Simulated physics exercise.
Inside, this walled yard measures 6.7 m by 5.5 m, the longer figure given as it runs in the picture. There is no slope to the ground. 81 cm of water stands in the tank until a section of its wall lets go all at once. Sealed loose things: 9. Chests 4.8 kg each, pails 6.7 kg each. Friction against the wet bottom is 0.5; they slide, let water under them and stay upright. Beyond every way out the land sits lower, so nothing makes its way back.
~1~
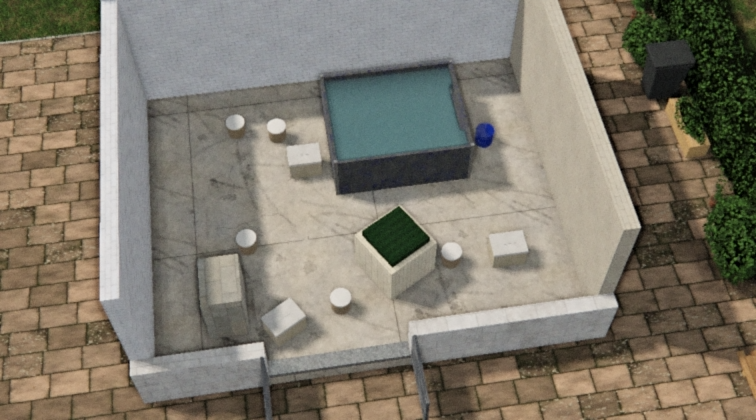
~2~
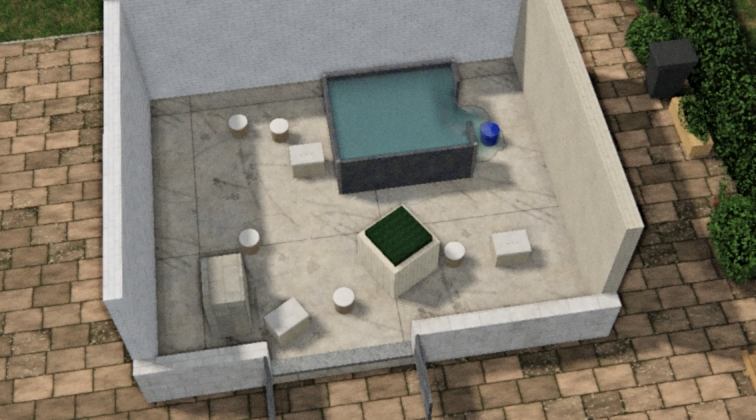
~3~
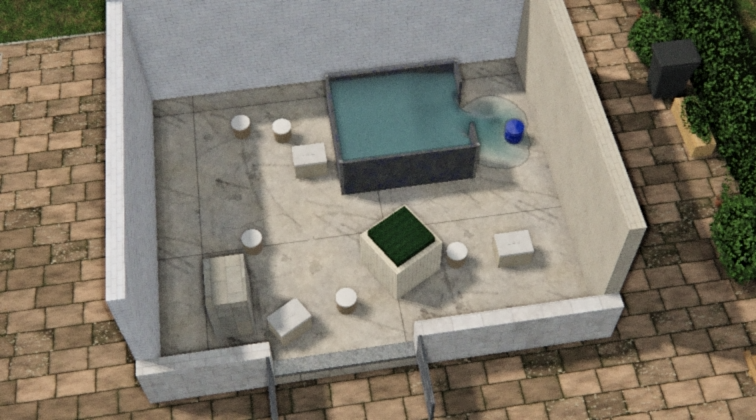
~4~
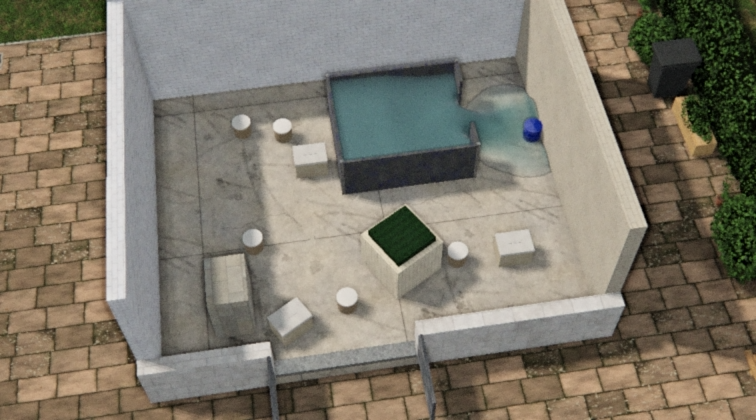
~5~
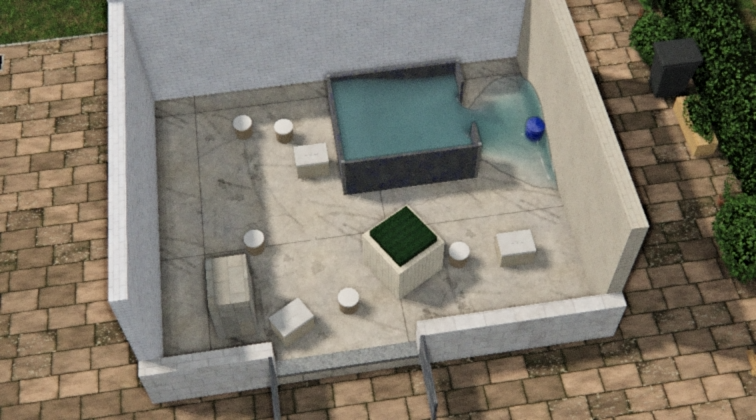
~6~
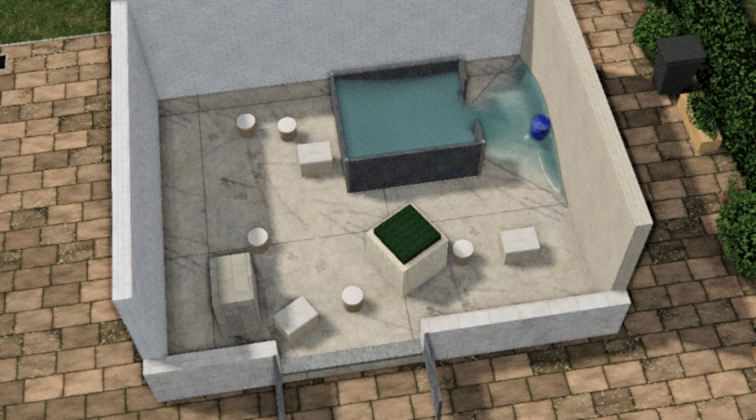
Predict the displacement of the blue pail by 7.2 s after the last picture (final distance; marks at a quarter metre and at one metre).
The blue pail? It ends well clear of its start.
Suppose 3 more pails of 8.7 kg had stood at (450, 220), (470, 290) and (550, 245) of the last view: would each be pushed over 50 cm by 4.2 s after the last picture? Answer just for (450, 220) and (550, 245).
Lab note - in order: Below threshold / above threshold.
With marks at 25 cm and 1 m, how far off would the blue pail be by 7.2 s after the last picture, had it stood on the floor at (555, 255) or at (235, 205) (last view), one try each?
One try each gives this: It wanders off a long way, then it remains roughly in place.
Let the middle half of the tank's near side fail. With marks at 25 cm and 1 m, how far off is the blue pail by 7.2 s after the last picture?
I'd say the blue pail gets swept off.
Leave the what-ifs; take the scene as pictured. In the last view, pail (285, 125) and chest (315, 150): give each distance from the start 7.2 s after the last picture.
In turn: 0 cm, 10 cm.
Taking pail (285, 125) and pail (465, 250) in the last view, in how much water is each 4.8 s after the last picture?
Close to 3 and 5 centimetres.
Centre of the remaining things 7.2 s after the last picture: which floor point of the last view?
Somewhere near (305, 230).
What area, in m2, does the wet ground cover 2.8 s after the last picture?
About 23 m2 is covered.
Then, 0.9 s after the last picture the blue pail is near (507, 211), 1.7 m from its start, aground; 0 of 9 are out; 0 afloat.
Then, 2.8 s after the last picture the blue pail is near (441, 276), 3.1 m from its start, aground; 0 of 9 are out; 1 afloat.
Then, 4.8 s after the last picture the blue pail is near (329, 315), 4.6 m from its start, aground; 0 of 9 are out; 2 afloat.
Then, 7.2 s after the last picture the blue pail is near (290, 303), 4.8 m from its start, afloat; 0 of 9 are out; 4 afloat.
